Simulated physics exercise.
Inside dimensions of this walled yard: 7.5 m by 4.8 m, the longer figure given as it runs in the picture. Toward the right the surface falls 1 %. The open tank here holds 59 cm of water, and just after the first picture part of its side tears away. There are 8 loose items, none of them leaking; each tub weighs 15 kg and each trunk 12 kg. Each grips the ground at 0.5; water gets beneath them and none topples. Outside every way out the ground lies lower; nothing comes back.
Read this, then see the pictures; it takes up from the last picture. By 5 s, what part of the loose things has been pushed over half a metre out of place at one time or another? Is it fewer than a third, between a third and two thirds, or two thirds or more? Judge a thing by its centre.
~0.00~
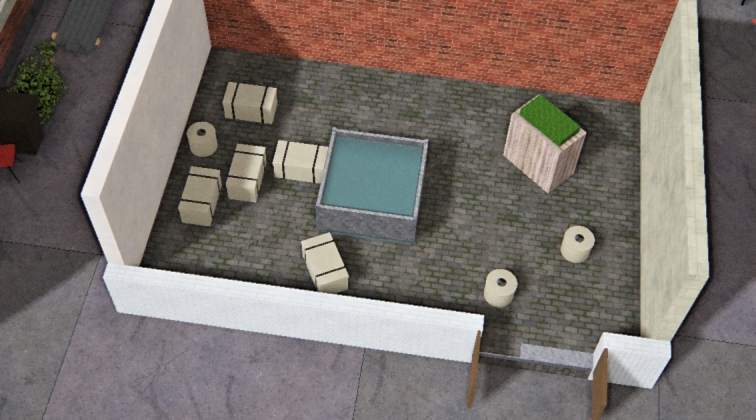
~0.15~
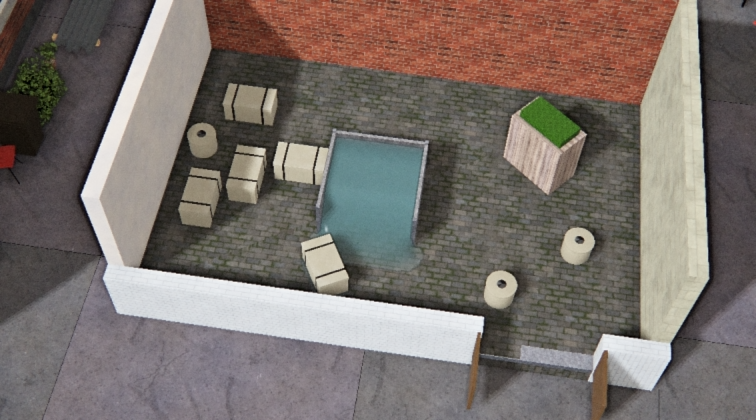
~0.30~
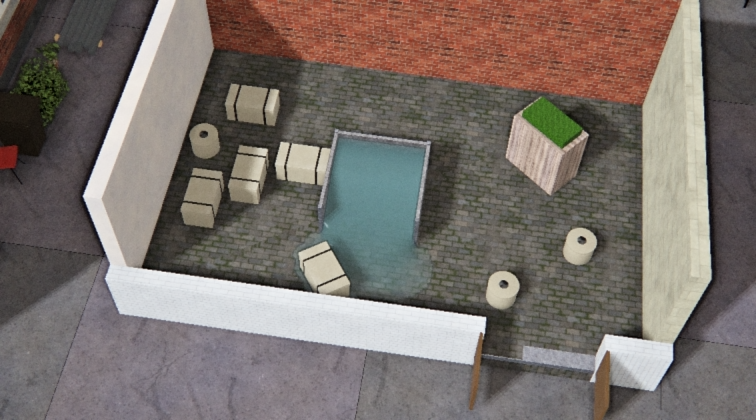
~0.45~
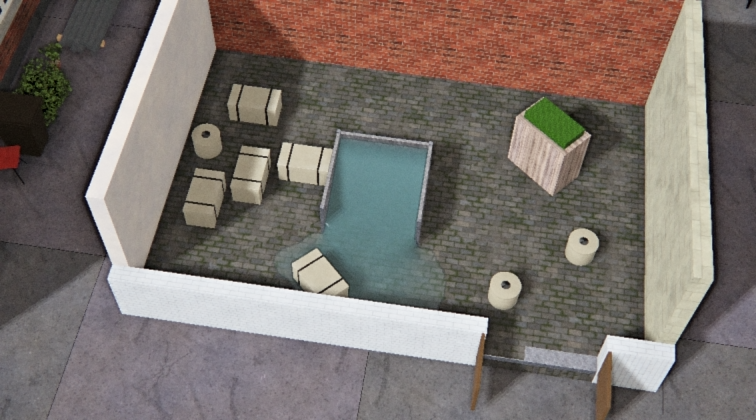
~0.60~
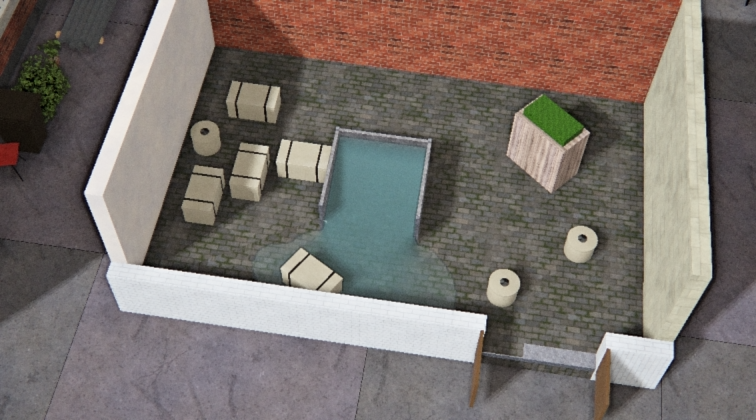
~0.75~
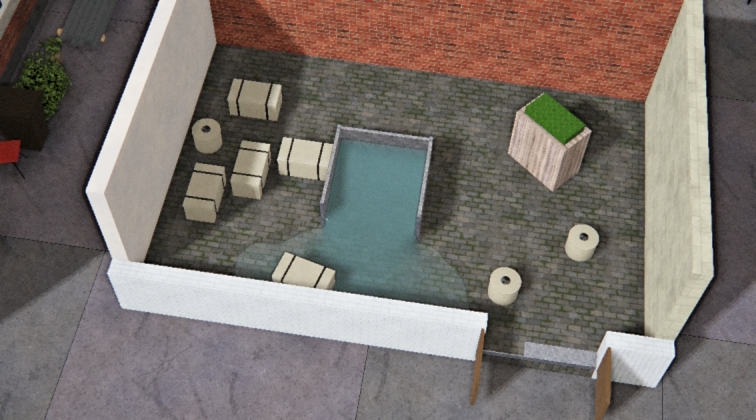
Between a third and two thirds.
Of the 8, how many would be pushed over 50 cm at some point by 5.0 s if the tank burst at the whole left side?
Count: 6.
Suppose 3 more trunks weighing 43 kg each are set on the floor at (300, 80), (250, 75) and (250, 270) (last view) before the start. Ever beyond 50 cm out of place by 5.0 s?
Each in turn ends up within the limit, within the limit, beyond the limit.
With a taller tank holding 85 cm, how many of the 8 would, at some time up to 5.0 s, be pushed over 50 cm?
Then 7.
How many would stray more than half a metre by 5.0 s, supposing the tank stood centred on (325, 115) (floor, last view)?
That would give 5.
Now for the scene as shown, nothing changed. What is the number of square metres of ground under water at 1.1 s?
Wet area: Approx. 7.0 m2.
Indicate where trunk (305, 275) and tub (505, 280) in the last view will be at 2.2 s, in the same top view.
Around (179, 214) and (529, 263).
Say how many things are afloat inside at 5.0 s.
At that time the total is 2.
After 1.1 s 1 of 8 are over 50 cm from their spots; 0 afloat.
After 2.2 s 1 of 8 are over 50 cm from their spots; 1 afloat.
After 3.5 s 3 of 8 are over 50 cm from their spots; 2 afloat.
After 5.0 s 4 of 8 are over 50 cm from their spots, and 4 have been at some point; 2 afloat.
